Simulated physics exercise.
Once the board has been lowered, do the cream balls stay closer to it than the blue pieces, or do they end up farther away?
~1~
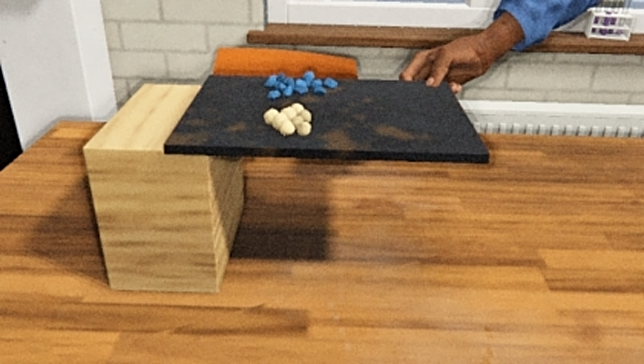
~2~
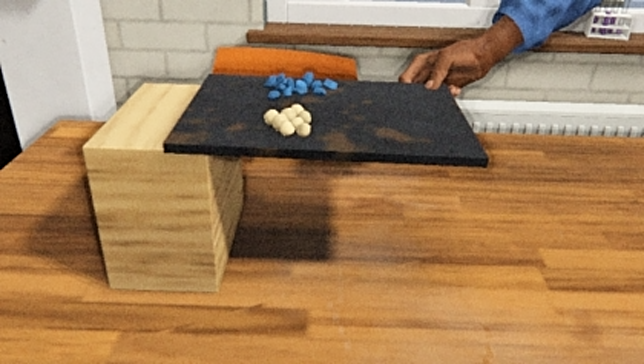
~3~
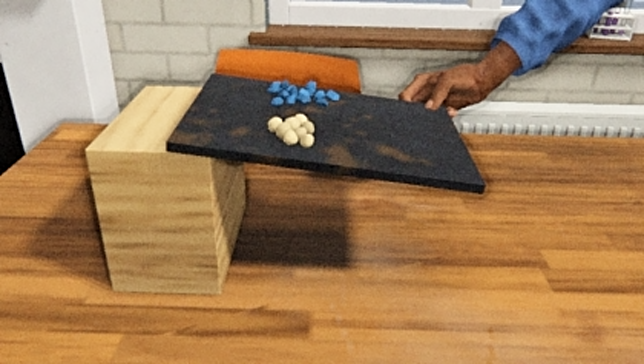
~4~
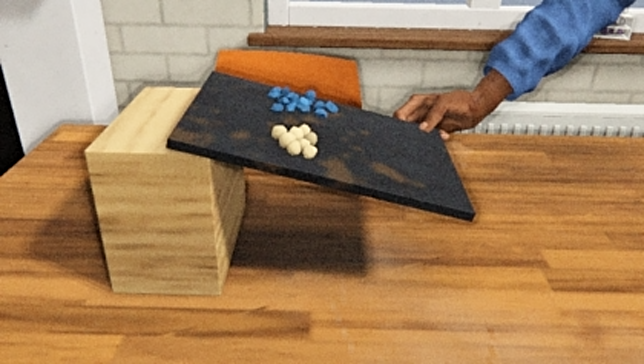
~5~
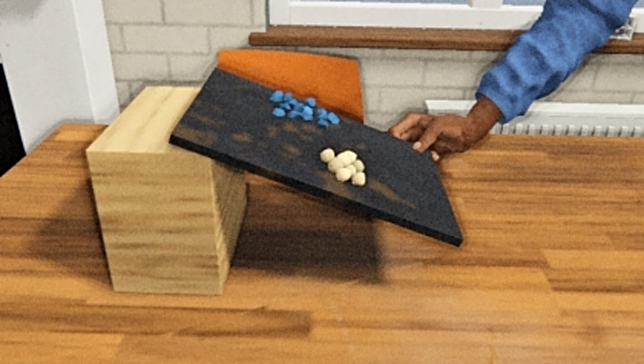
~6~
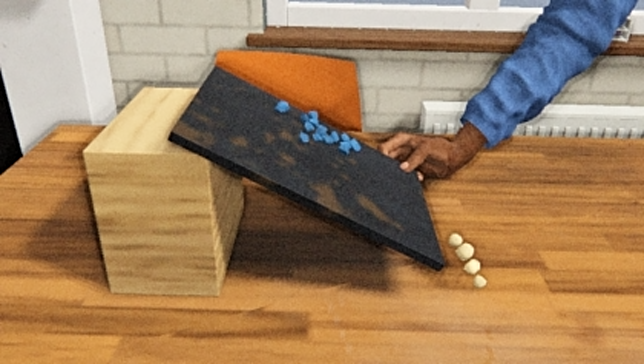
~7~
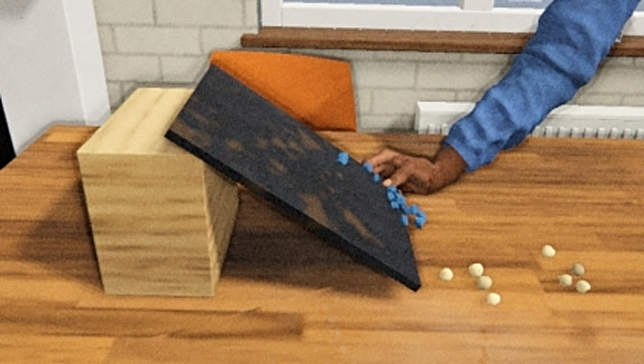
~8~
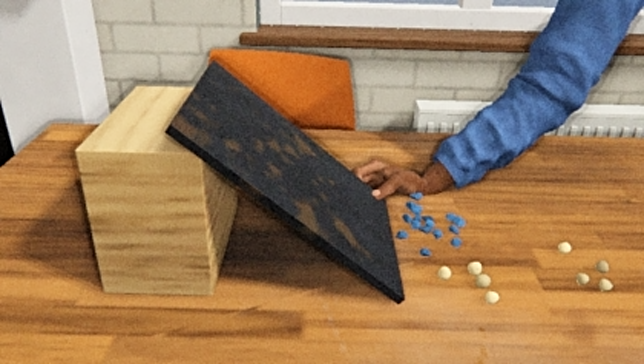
The cream balls end up farther away, scattered to the right across the table, while the blue pieces lie close to the lowered end of the board.
